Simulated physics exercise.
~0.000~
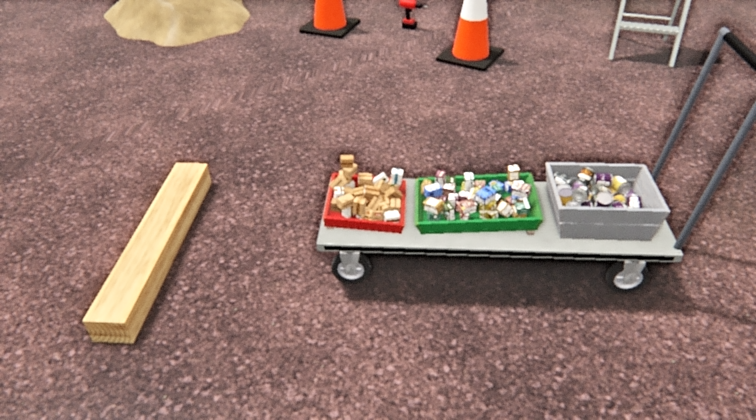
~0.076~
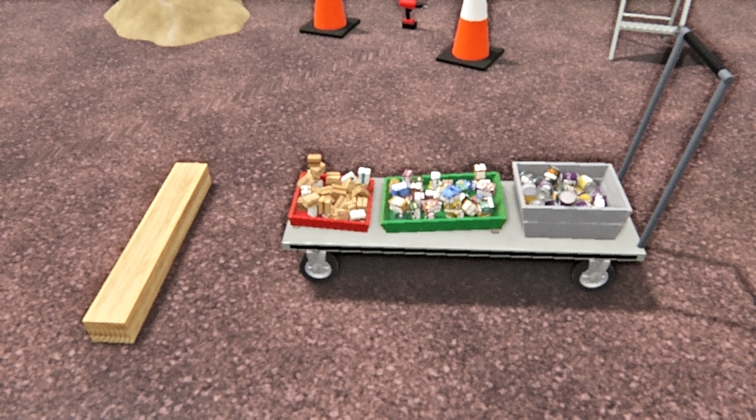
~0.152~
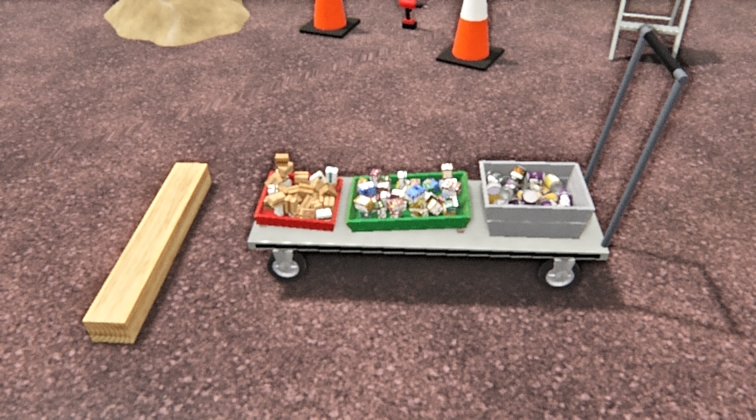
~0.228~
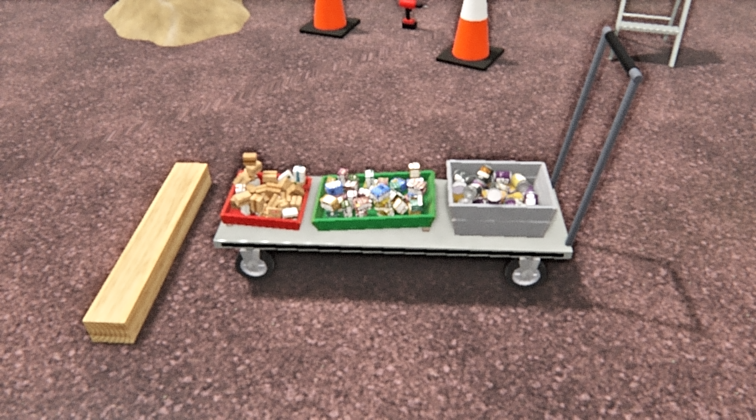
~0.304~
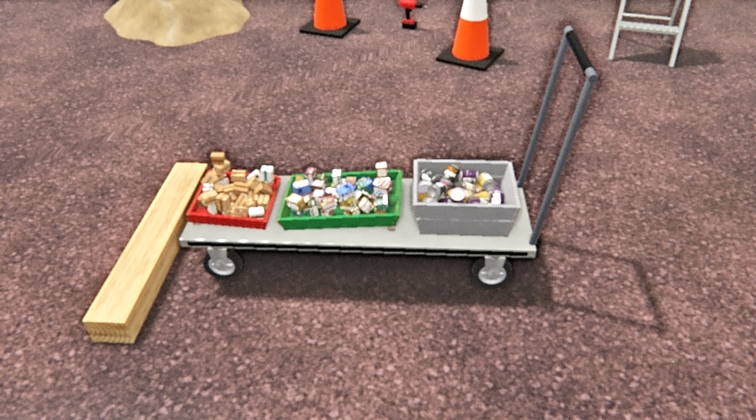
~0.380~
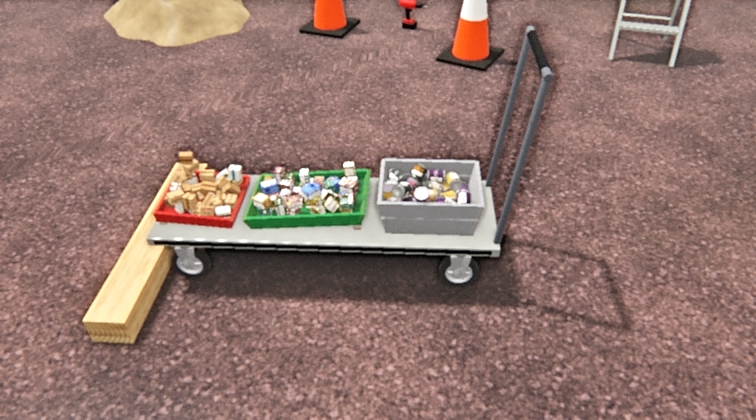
A grey flatbed cart carrying a red box of tan parcels, a green box of small mixed cartons and a grey box of little tins rolls steadily left across rough reddish-brown ground, seen from slightly above by a still camera. A pale wooden beam lies at left, with sand, orange cones and a stepladder behind. The cart closes the gap until its left end overlaps the beam in view, its load riding along.
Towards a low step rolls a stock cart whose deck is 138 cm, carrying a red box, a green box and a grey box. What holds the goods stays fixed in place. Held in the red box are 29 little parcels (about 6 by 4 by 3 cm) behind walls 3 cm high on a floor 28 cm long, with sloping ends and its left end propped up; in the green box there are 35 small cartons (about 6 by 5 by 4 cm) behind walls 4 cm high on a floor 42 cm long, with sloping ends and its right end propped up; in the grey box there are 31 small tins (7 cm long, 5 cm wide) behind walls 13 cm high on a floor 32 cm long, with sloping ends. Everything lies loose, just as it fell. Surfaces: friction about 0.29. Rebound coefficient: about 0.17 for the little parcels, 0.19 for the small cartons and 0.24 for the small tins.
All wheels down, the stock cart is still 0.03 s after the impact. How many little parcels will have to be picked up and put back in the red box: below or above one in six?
Out of the red box go over a sixth of the little parcels.
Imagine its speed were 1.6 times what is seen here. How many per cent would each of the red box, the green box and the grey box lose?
In that case the red box sheds 40 per cent, the green box 60 per cent and the grey box 10 per cent.
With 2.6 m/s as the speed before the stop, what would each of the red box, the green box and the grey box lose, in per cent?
Red box 40 %, green box 50 %, grey box 0 %.
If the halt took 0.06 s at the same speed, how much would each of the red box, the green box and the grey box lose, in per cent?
Then red box 30, green box 20, grey box 0 per cent.
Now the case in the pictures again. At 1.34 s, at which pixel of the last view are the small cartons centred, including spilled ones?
Close to (268, 199).
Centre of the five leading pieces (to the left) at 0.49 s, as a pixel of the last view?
Centre: Approx. (145, 171) px.
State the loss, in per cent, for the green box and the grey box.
Load lost - green box: 15 %; grey box: 5 %.
After 0.39 s, contact.
After 0.49 s, red box 24 in, 5 out, green box 34 in, 1 out and grey box 31 in, 0 out.
After 0.61 s, red box 22 in, 7 out, green box 30 in, 5 out and grey box 30 in, 1 out.
After 0.84 s, red box 21 in, 8 out, green box 29 in, 6 out and grey box 29 in, 2 out.
When it is over (at 1.34 s), red box 21 in, 8 out, green box 29 in, 6 out and grey box 29 in, 2 out. Asked share, 8 of 29, 28 per cent.
